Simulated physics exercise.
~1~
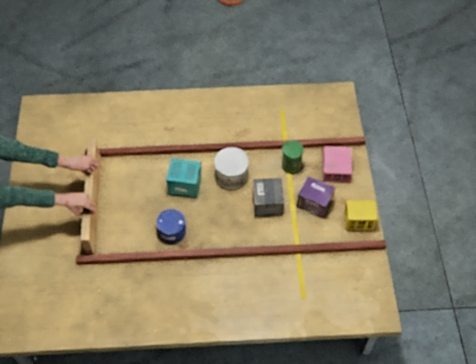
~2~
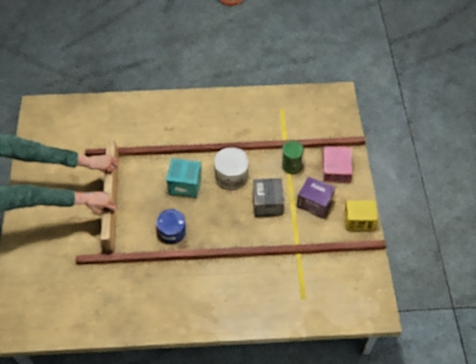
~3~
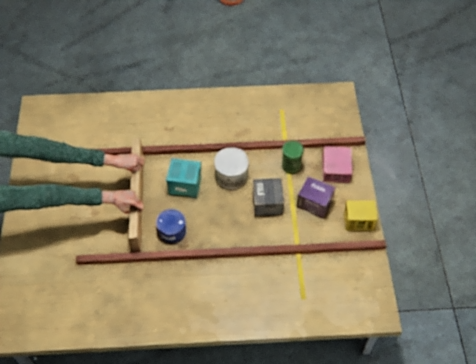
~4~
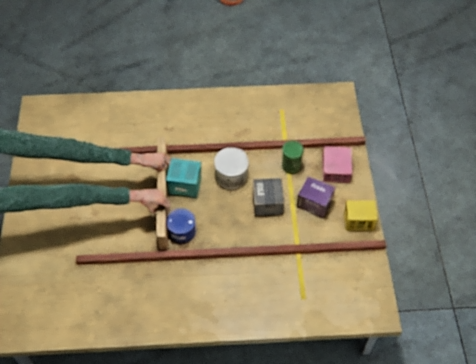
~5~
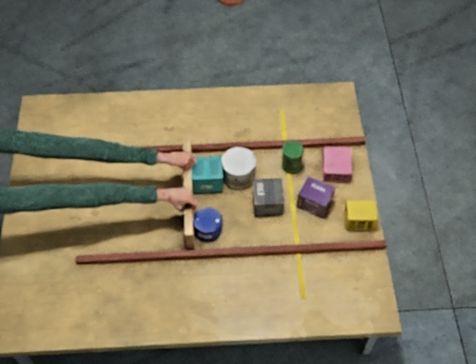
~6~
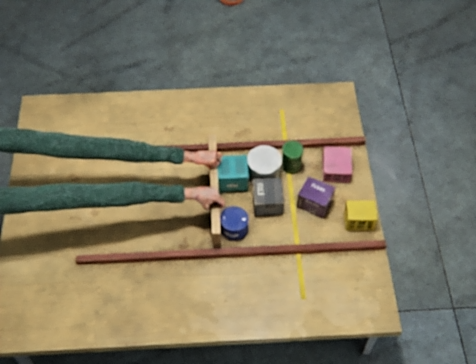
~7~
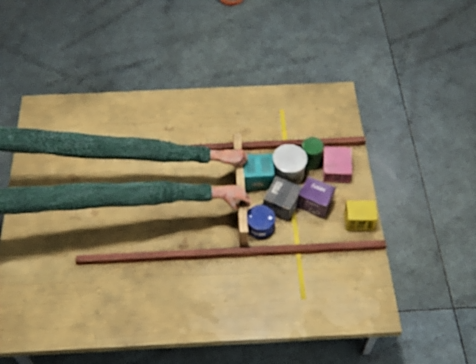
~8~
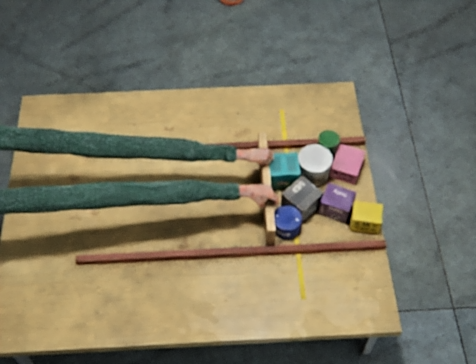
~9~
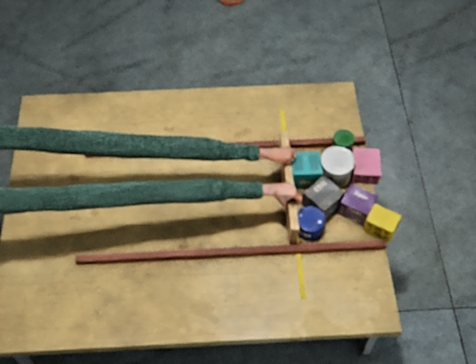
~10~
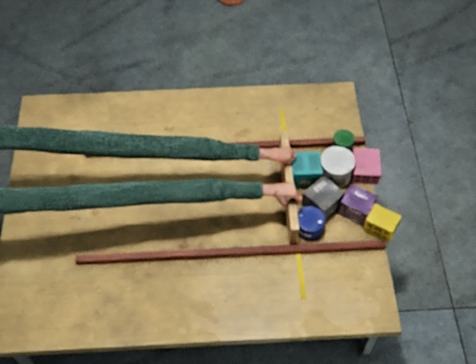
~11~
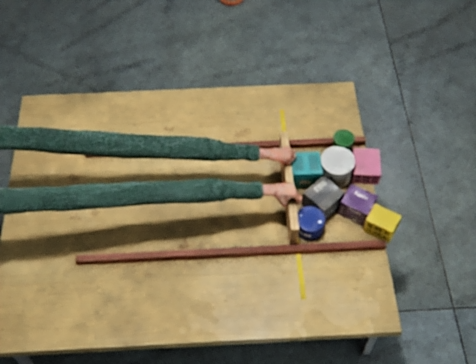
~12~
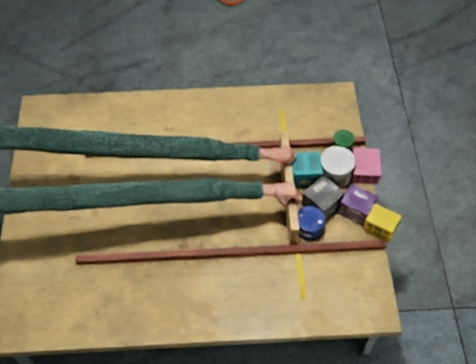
Two hands in dark green sleeves hold an upright plank at the left of a wooden platform, seen from above on a grey floor. Between two reddish battens stand eight objects, with blue, turquoise, white and grey ones nearer the plank and green, purple, pink and yellow ones beyond. The hands push the plank right, meeting the blue canister, then the turquoise tote, which shoves the white pail along. The grey parcel and the rest are then crowded past the yellow tape towards the right edge. The plank stops at the tape, and everything rests bunched together, with nothing fallen.
